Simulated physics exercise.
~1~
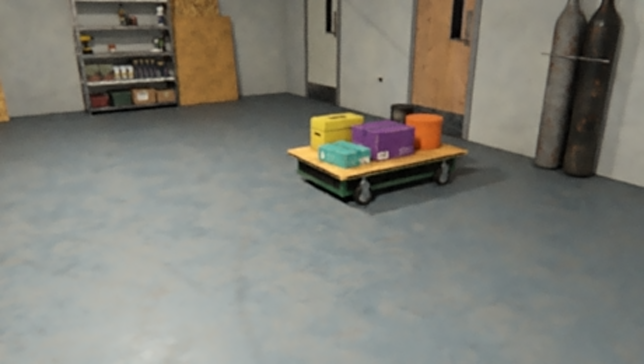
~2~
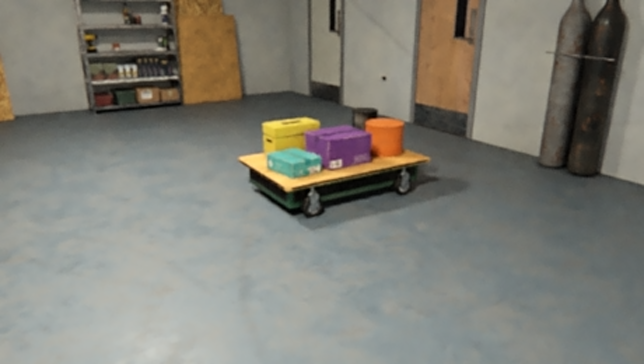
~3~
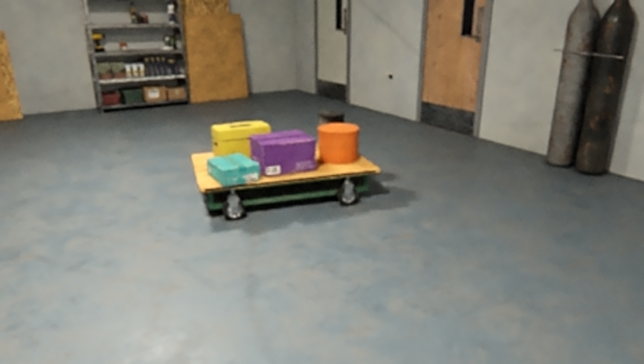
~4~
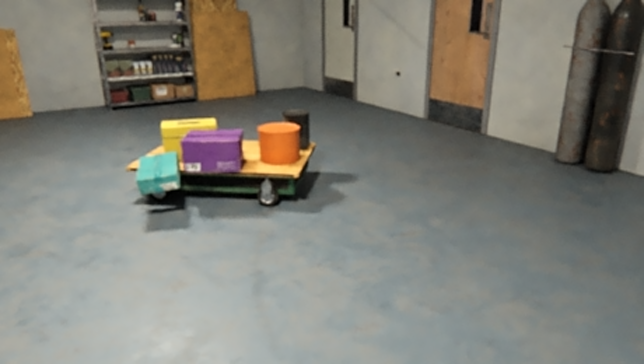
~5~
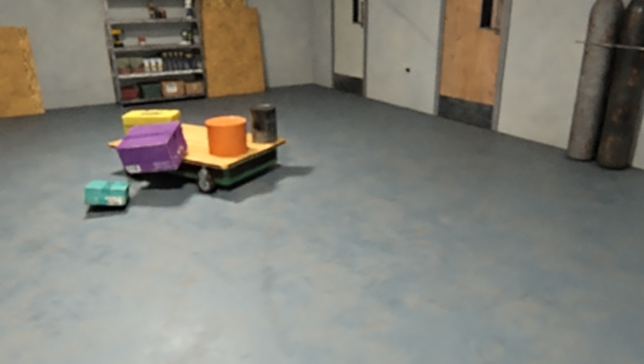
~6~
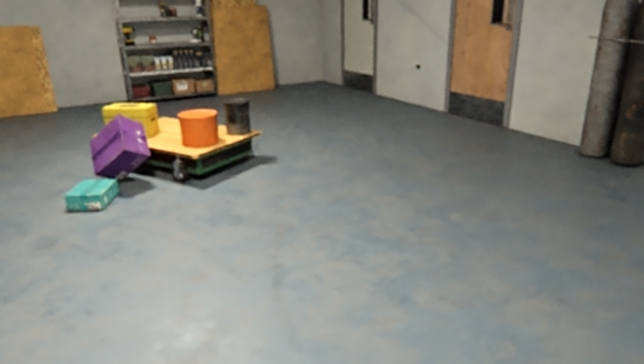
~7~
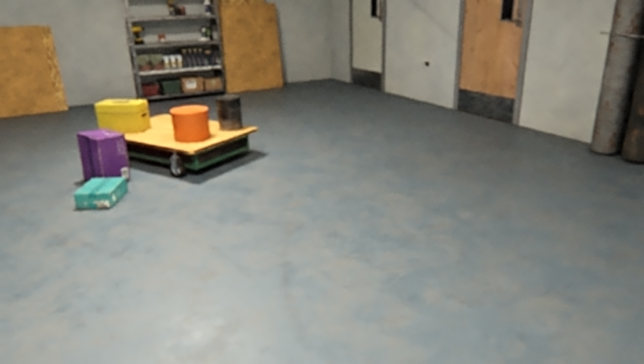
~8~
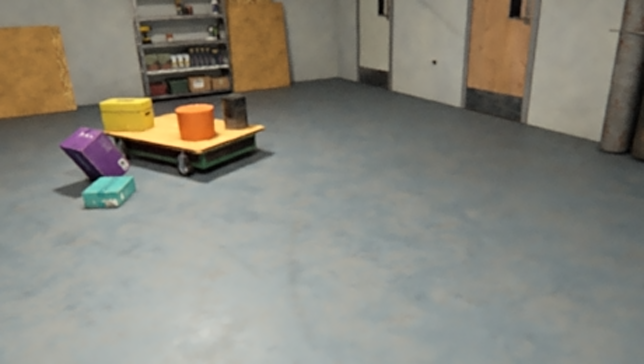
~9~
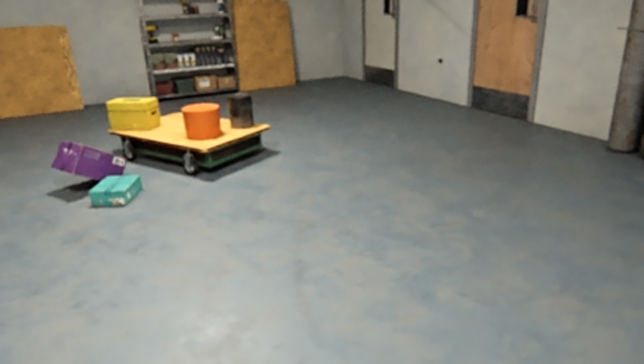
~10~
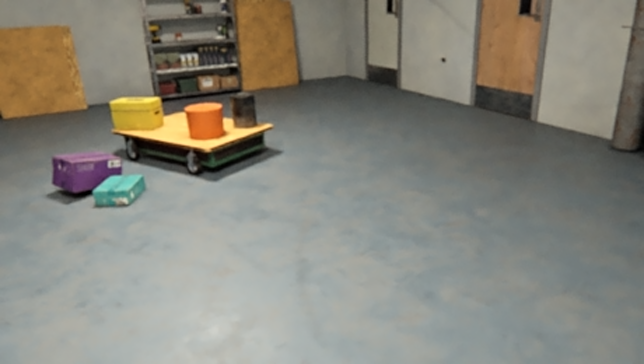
Flat cart rolling left and turning, shedding a turquoise parcel then a tumbling purple box, and stopping with other items still aboard.
